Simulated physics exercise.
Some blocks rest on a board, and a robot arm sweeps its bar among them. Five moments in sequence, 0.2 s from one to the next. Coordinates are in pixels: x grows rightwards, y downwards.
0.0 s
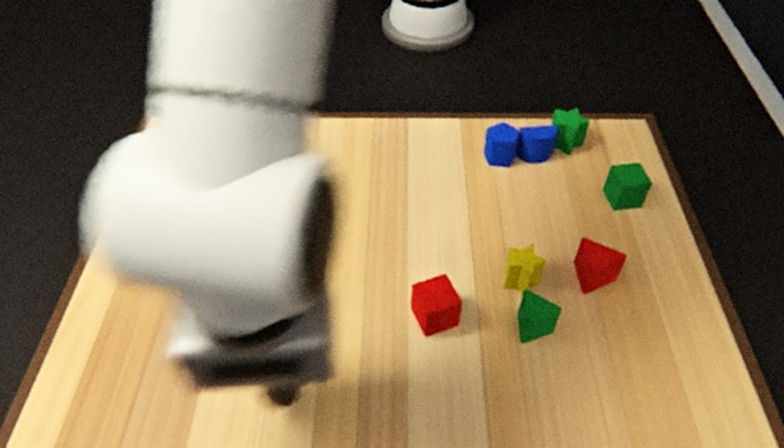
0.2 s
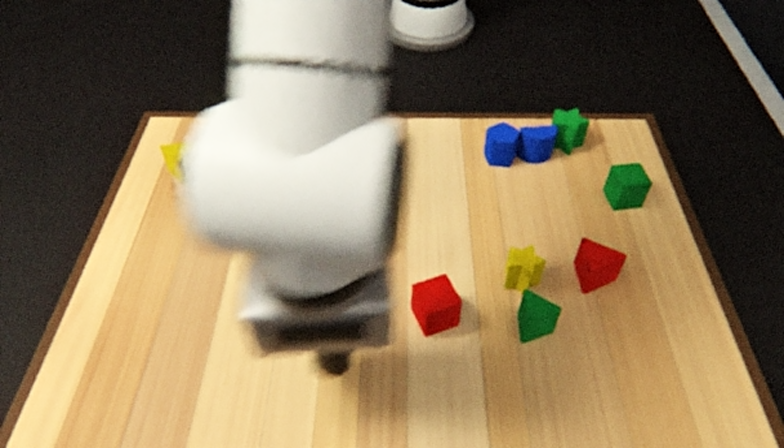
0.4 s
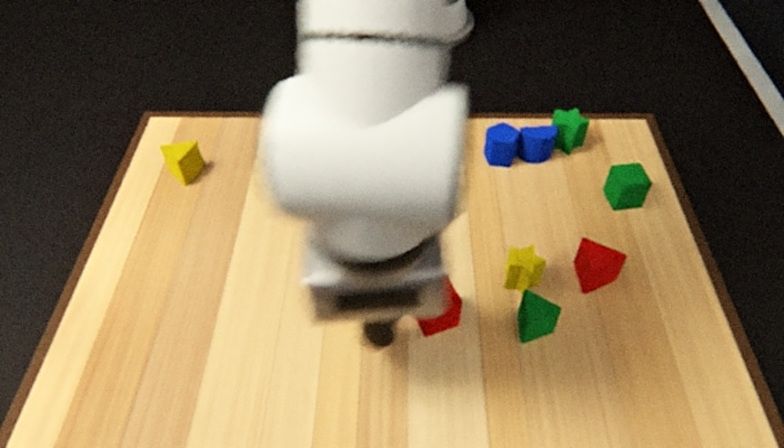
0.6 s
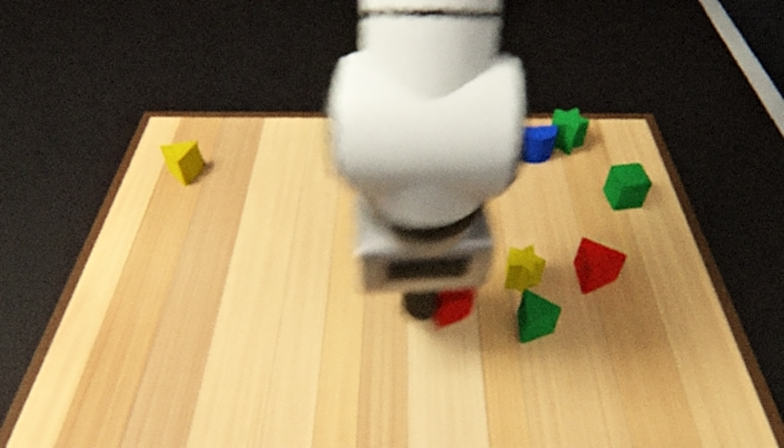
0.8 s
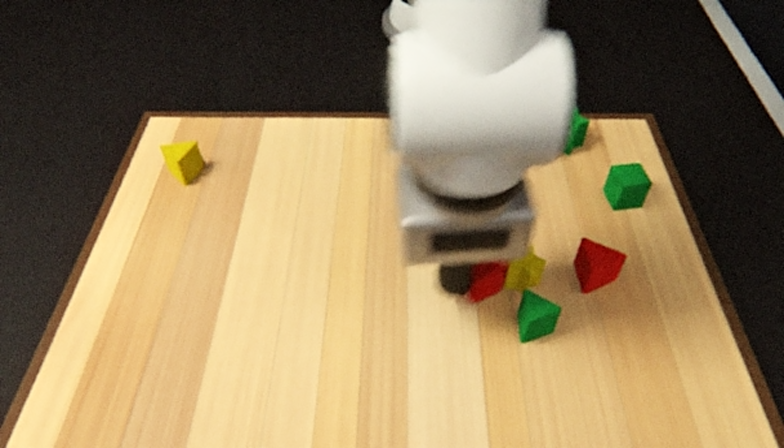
A white robot arm sweeps from the left side of a wooden board toward the right and slightly away, uncovering a yellow block at the far left. Its dark tip meets the red cube and pushes it up and right, close against the yellow star, while the other blocks stay put.
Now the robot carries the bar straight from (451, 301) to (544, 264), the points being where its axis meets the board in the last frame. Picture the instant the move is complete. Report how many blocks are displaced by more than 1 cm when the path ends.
This push will displace three or more blocks.
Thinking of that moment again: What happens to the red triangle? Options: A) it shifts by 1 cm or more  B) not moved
I choose A.
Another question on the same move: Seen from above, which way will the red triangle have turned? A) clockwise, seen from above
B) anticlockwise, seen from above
The answer is A.
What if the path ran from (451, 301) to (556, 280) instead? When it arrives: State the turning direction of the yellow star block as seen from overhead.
In a top view, it turns clockwise.
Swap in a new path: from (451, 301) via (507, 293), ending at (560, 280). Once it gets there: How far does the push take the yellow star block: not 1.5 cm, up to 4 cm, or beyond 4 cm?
My answer is that it shifts over 4 cm.
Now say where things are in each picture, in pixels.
The first picture shows bar tip (282, 392); block tops, red four-sided block (437, 293); yellow star block (526, 257); green triangle (539, 306); red triangle (601, 254).
The second picture shows bar (333, 362); blocks unchanged.
The third picture shows bar (378, 335); blocks unchanged.
The fourth picture shows bar (418, 308); red four-sided block partly hidden.
The fifth picture shows bar (453, 284); red four-sided block partly hidden; yellow star block (526, 257); green triangle (539, 306); red triangle (601, 254).
What follows on the original path. One third of the way, bar (487, 271); red four-sided block (513, 245), turned 15° anticlockwise; yellow star block (549, 251), turned 15° clockwise.
Two thirds of the way, bar (520, 259); red four-sided block (538, 229), turned 35° anticlockwise; yellow star block (564, 252), turned 30° clockwise.
At the end, bar (549, 247); red four-sided block (560, 214), turned 55° anticlockwise; yellow star block (588, 245), turned 50° clockwise; green triangle in place; red triangle (619, 253), turned 25° clockwise.
